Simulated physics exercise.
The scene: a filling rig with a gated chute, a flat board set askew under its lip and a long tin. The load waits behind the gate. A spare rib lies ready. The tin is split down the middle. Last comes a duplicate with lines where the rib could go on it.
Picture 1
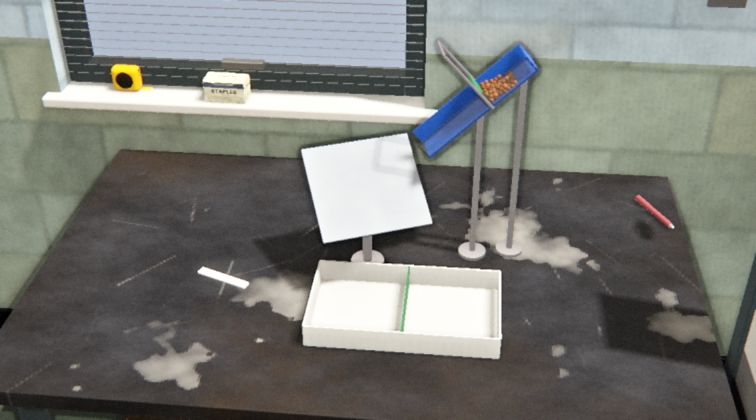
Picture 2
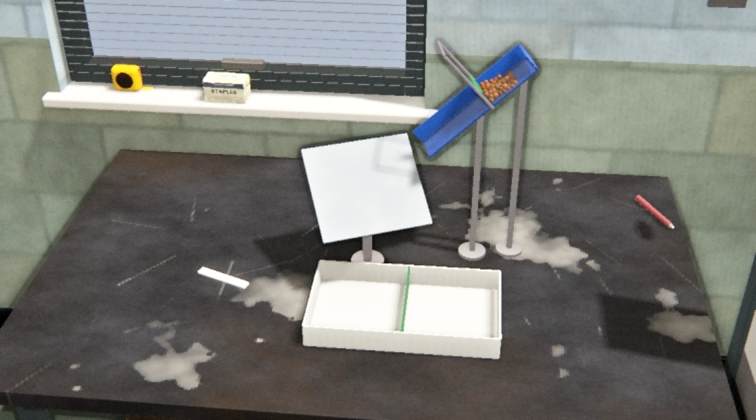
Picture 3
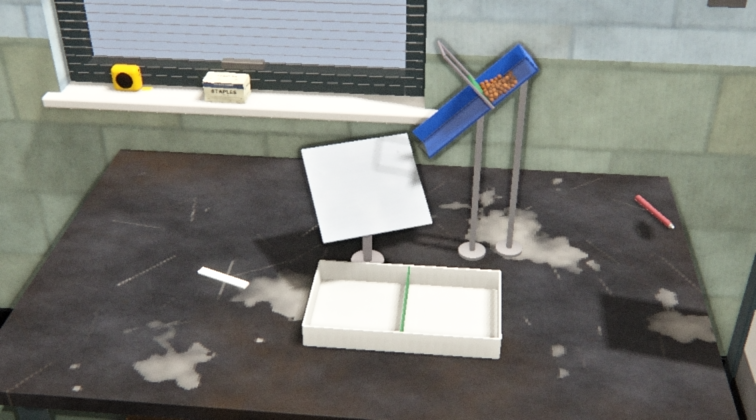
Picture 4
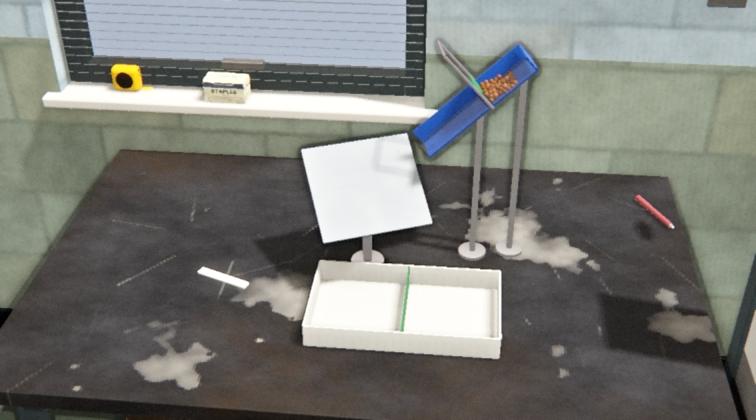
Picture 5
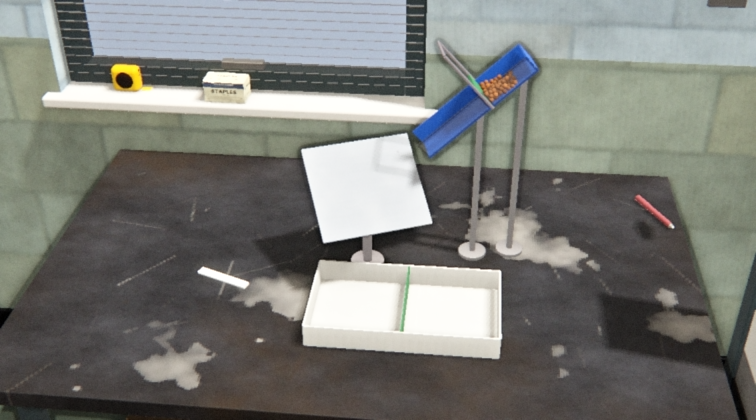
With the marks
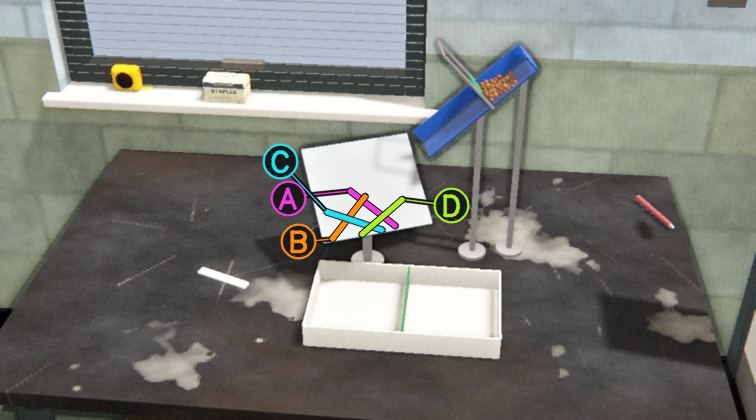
Nothing moves as cereal balls sit behind a gate in a sloping blue chute above a tilted white board and divided tin.
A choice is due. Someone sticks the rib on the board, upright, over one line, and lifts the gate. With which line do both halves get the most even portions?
Best: C.
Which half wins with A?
Right.
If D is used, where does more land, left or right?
Left.
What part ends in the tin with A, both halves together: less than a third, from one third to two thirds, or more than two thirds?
Line A gives more than two thirds.
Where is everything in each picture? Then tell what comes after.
The first picture shows load behind the gate near (497, 86), cereal balls; lip of the chute near (427, 151), sloping fairly steeply.
The second picture shows middle of the board near (367, 186), tilted fairly steeply; middle of its low edge near (379, 233); of its high edge near (355, 141).
The third picture shows front corners of the tin near (303, 326) and (500, 339); front end of its middle wall near (401, 332); gate still shut near (474, 84).
The fourth picture shows middle of the load near (497, 86); lip near (427, 151).
The fifth picture shows middle of the load near (497, 86); lip near (427, 151).
On the marked copy, line A from (350, 190) to (395, 225); line B from (365, 196) to (332, 238); line C from (326, 212) to (382, 230); line D from (402, 199) to (361, 234).
With A, of what is caught, only a few in the left half, all but a few in the right.
With B, of what is caught, the bulk in the left half, a small share in the right.
With C, of what is caught, close to two thirds in the left half, close to a third in the right.
With D, of what is caught, all but a few in the left half, a small share in the right.
